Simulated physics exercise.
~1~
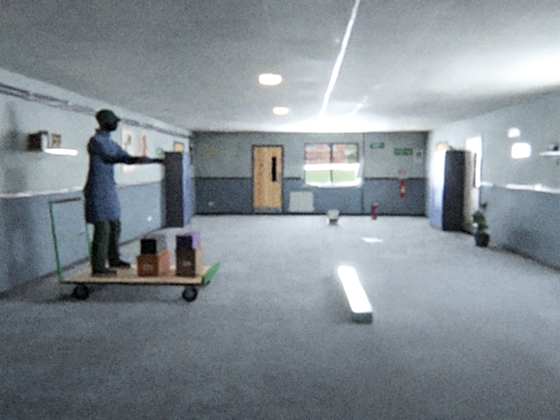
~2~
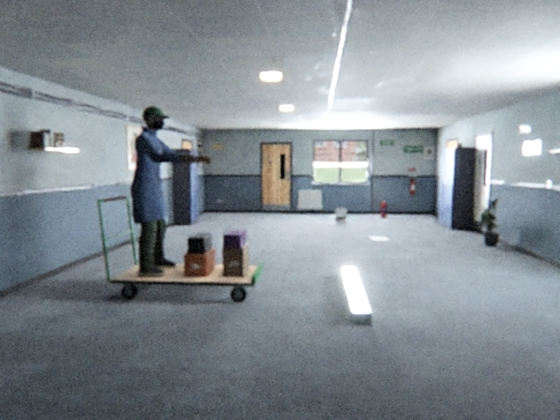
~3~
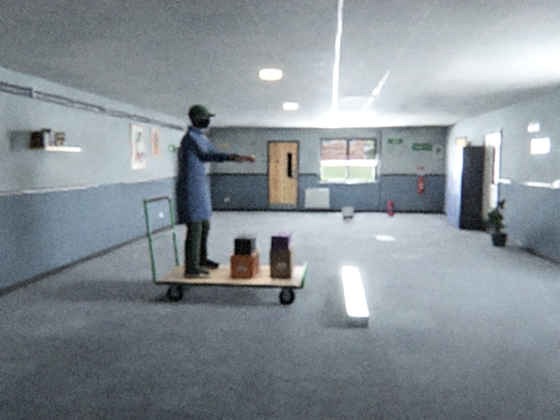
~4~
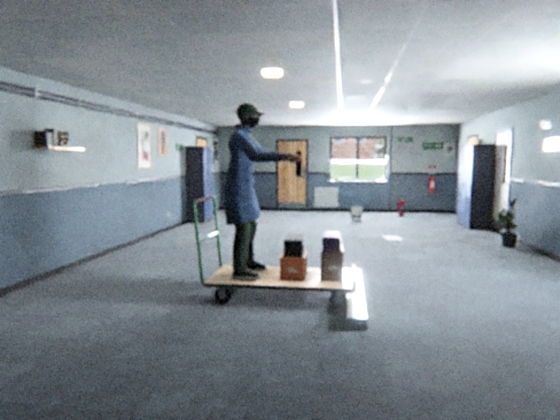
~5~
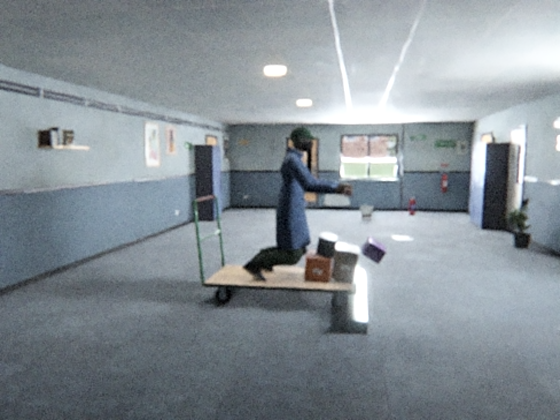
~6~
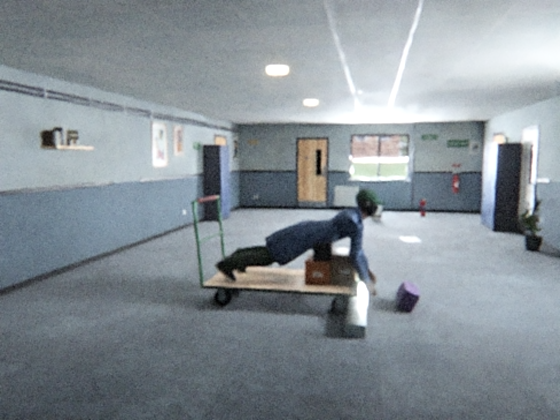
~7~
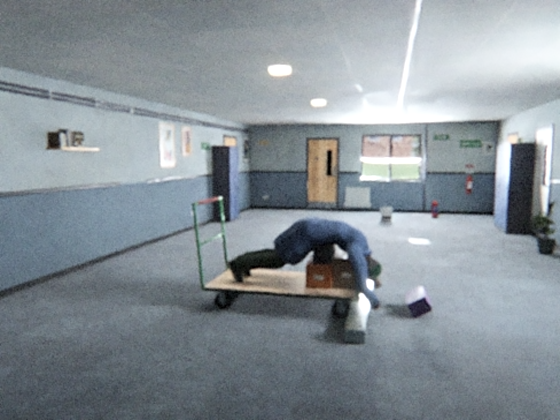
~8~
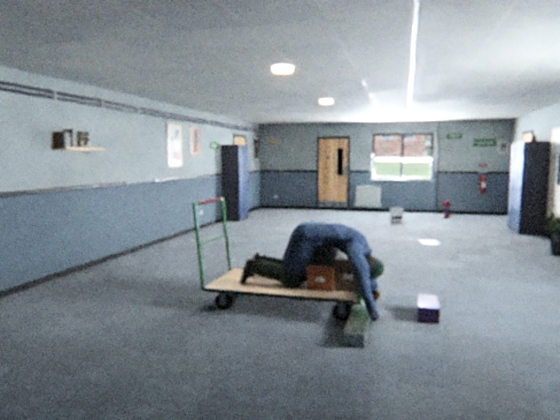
Worker riding a box-laden trolley rightward, pitching forward as it stops at a low step, ending slumped over while a purple box tumbles off.
